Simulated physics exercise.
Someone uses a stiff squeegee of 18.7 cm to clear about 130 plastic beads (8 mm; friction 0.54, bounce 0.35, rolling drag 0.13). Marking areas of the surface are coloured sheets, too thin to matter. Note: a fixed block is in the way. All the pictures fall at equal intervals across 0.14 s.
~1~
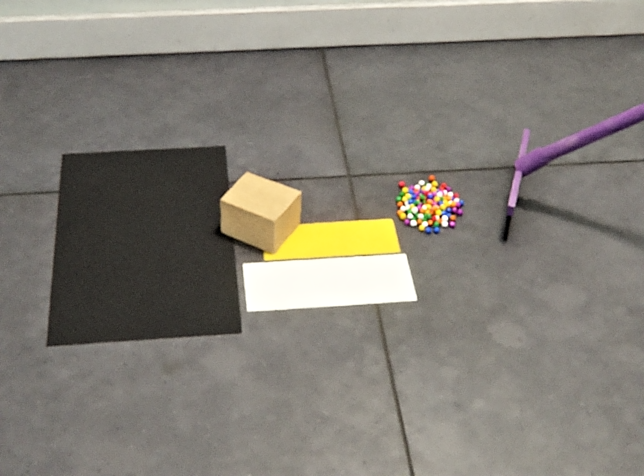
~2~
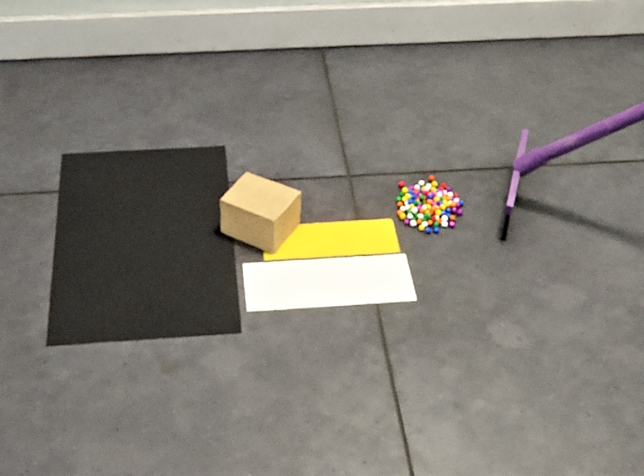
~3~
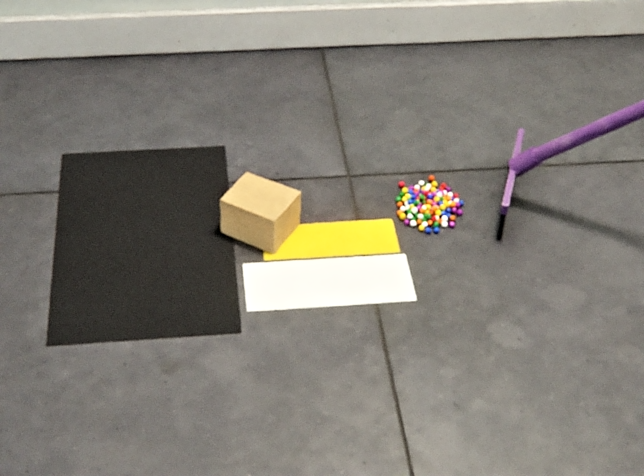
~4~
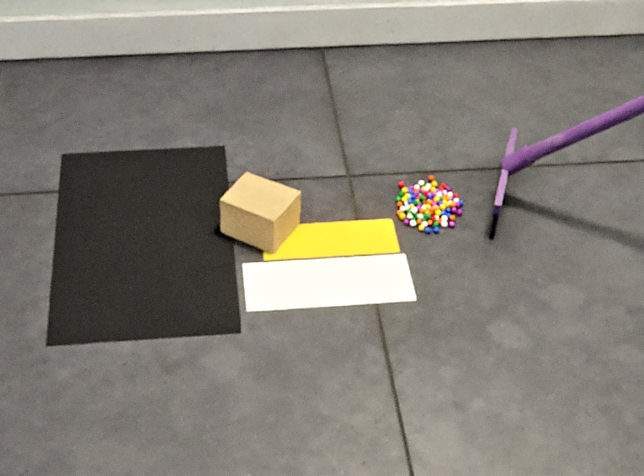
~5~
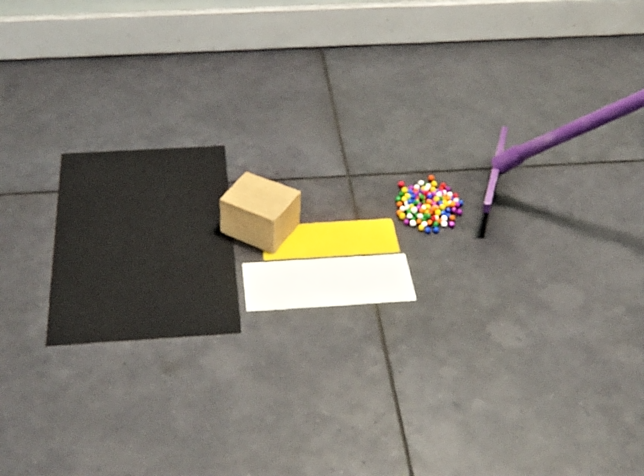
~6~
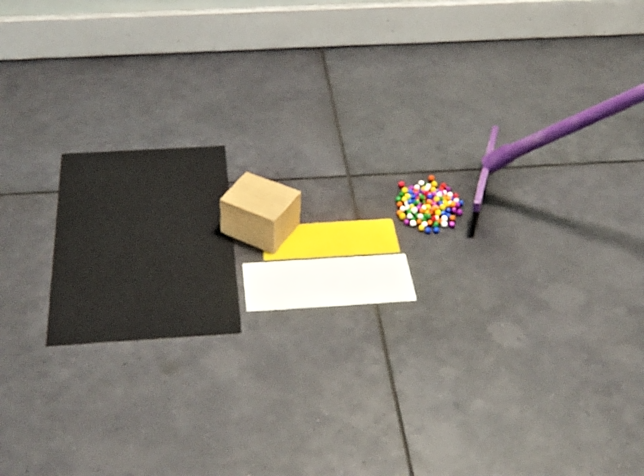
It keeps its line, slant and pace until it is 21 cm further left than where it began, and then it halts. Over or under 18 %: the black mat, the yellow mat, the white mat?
At the end, black mat: Falls short. Yellow mat: Falls short. White mat: Falls short.
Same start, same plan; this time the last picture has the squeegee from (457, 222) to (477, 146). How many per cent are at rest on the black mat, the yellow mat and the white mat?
Black mat: 0; yellow mat: 25; white mat: 0.
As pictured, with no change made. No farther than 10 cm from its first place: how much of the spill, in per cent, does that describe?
My estimate is near 0 per cent.
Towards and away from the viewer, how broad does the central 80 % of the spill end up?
Roughly 14 cm from front to back.
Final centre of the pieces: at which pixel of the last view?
Centre: Close to (334, 192).
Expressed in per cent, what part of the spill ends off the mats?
About 90 percent.
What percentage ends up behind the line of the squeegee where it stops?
Roughly 5 %.
Then, 0.20 s after the last picture, squeegee 15 cm from its start, spill 12 cm wide; yellow mat 10 %, off the mats 90 %.
Then, 0.40 s after the last picture, squeegee 22 cm from its start, spill 17 cm wide; yellow mat 10 %, off the mats 90 %.
Then, 0.57 s after the last picture, squeegee 22 cm from its start, spill 19 cm wide; yellow mat 10 %, off the mats 90 %.
In the end, white mat 0 %, yellow mat 10 %, black mat 0 %, off the mats 90 %.
